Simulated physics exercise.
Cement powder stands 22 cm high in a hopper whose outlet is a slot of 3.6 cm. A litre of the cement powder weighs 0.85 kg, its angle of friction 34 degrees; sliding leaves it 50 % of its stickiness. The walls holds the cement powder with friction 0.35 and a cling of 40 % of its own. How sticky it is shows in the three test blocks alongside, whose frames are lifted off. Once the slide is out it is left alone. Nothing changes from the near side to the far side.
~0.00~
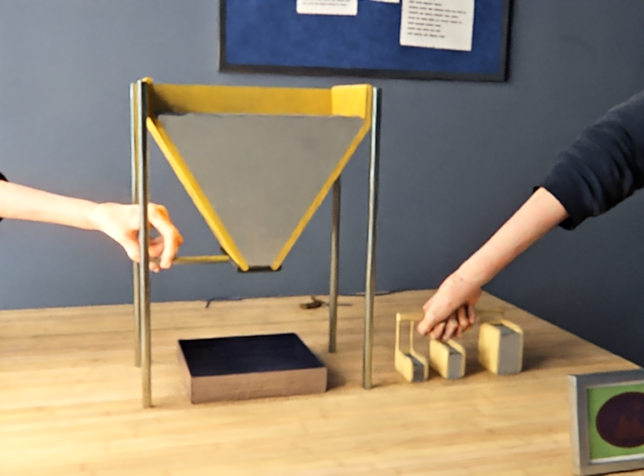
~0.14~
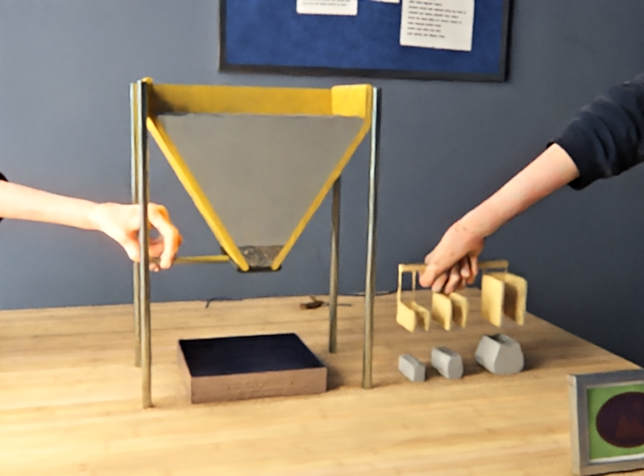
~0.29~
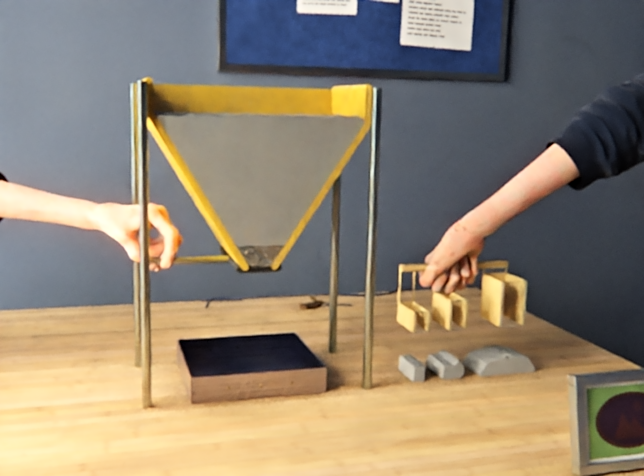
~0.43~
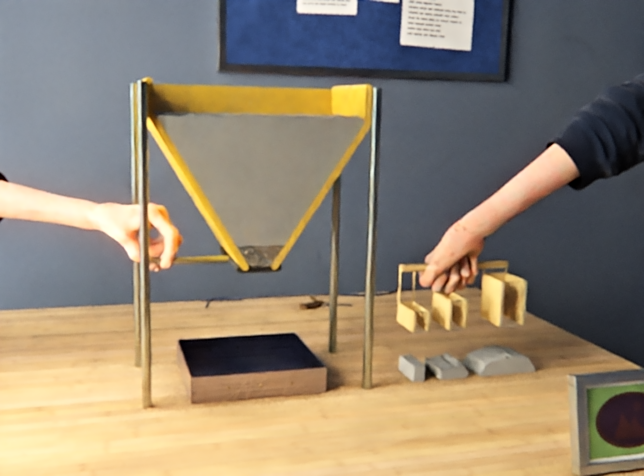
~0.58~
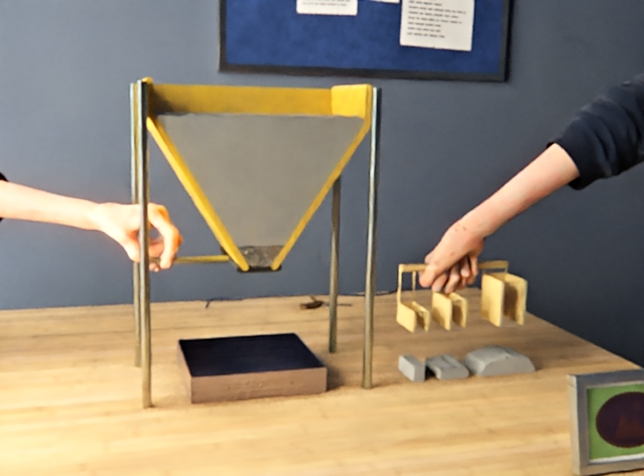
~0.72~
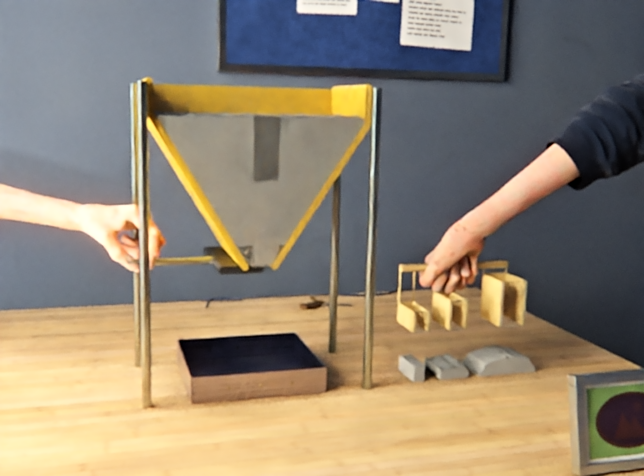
A hand lifts wooden holders off three gray blocks, two slump, then another hand pulls a slide left beneath a hopper.
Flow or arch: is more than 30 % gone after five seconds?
It flows.
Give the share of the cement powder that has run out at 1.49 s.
About 18 %.
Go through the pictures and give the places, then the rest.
The first frame shows end of the slide at (248, 270), not yet moved; highest point of the cement powder at (162, 114); test blocks 2.7 cm, 4.2 cm, 6.8 cm high (left to right).
The second frame shows end of the slide at (248, 270), not yet moved; highest point of the cement powder at (162, 114); test blocks 2.7 cm, 3.6 cm, 5.2 cm high (left to right).
The third frame shows end of the slide at (248, 270), not yet moved; highest point of the cement powder at (162, 114); test blocks 2.7 cm, 2.9 cm, 3.2 cm high (left to right).
The fourth frame shows end of the slide at (248, 270), not yet moved; highest point of the cement powder at (162, 114); test blocks 2.7 cm, 2.3 cm, 3.2 cm high (left to right).
The fifth frame shows end of the slide at (248, 270), not yet moved; highest point of the cement powder at (162, 114); test blocks 2.7 cm, 2.1 cm, 3.2 cm high (left to right).
The sixth frame shows end of the slide at (230, 271), moved 2.6 cm; highest point of the cement powder at (162, 114); test blocks 2.7 cm, 2.1 cm, 3.2 cm high (left to right).
By 1.07 s, 4 % has run out.
By 1.49 s, 18 % has run out.
By 1.90 s, 31 % has run out.
By 2.32 s, 45 % has run out.
By 5.62 s, at the end, 100 % has run out.
